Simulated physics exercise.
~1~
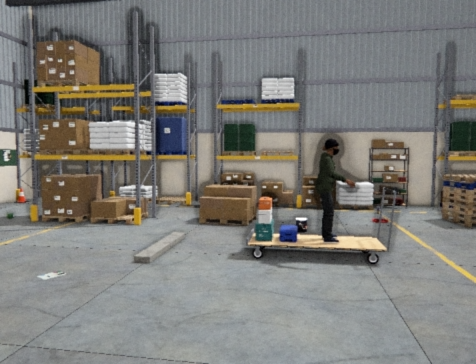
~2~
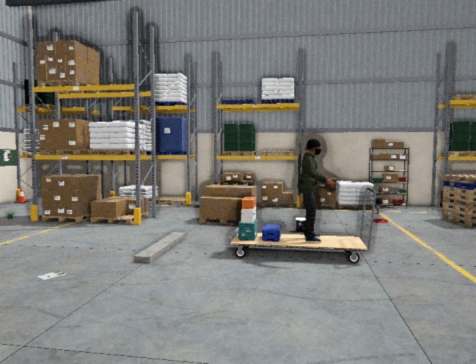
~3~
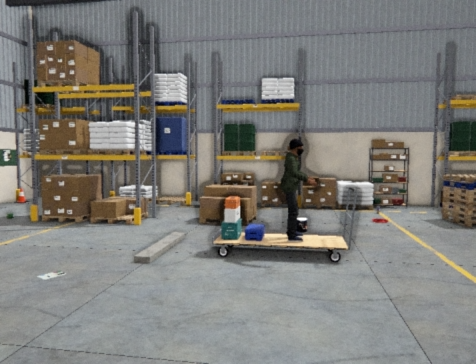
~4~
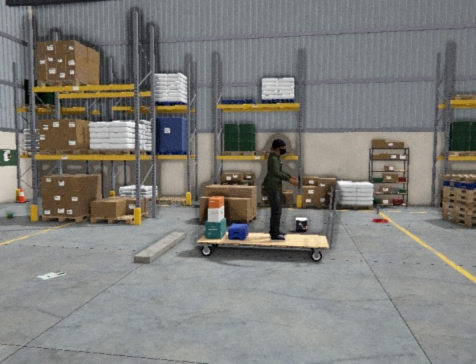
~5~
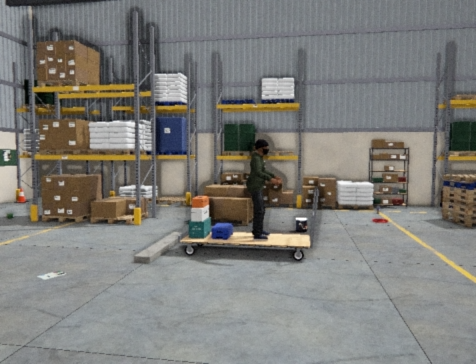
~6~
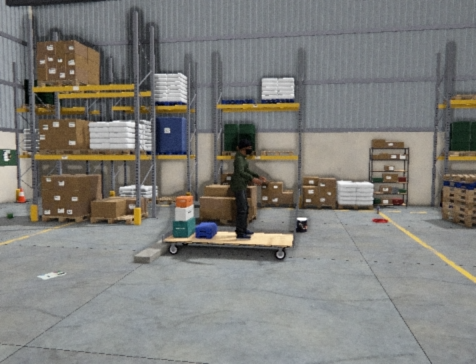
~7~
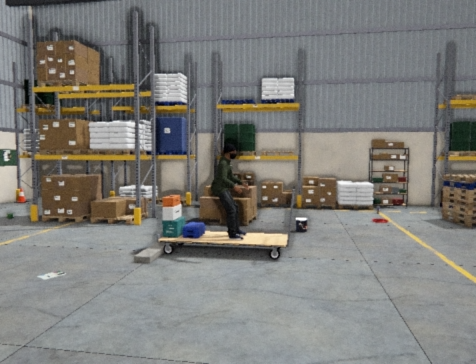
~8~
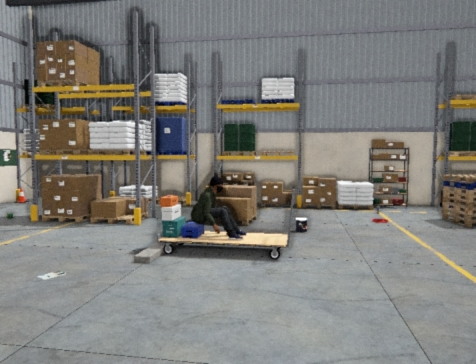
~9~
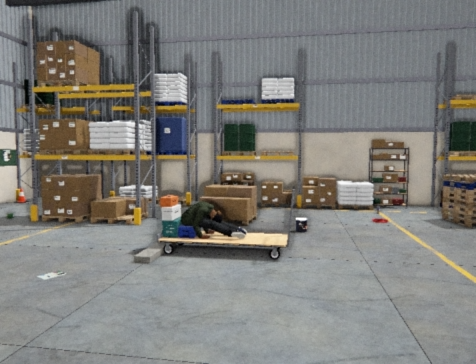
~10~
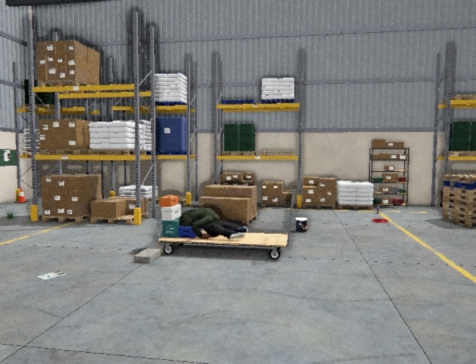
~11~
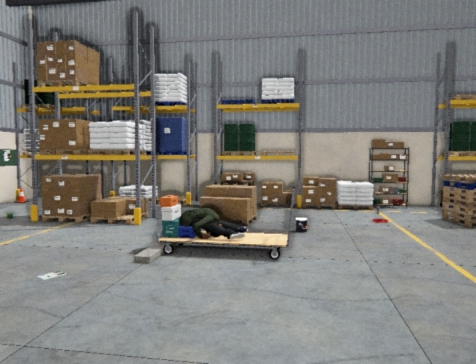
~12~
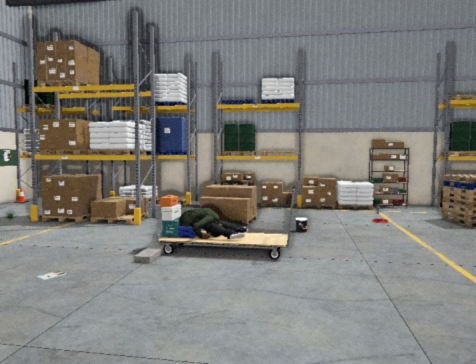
The clip shows a flat cart carrying a standing worker, stacked boxes and a blue case leftward across a warehouse floor until it stops at a low kerb, where the worker crumples onto the deck and lies still beside the load, which stays aboard.
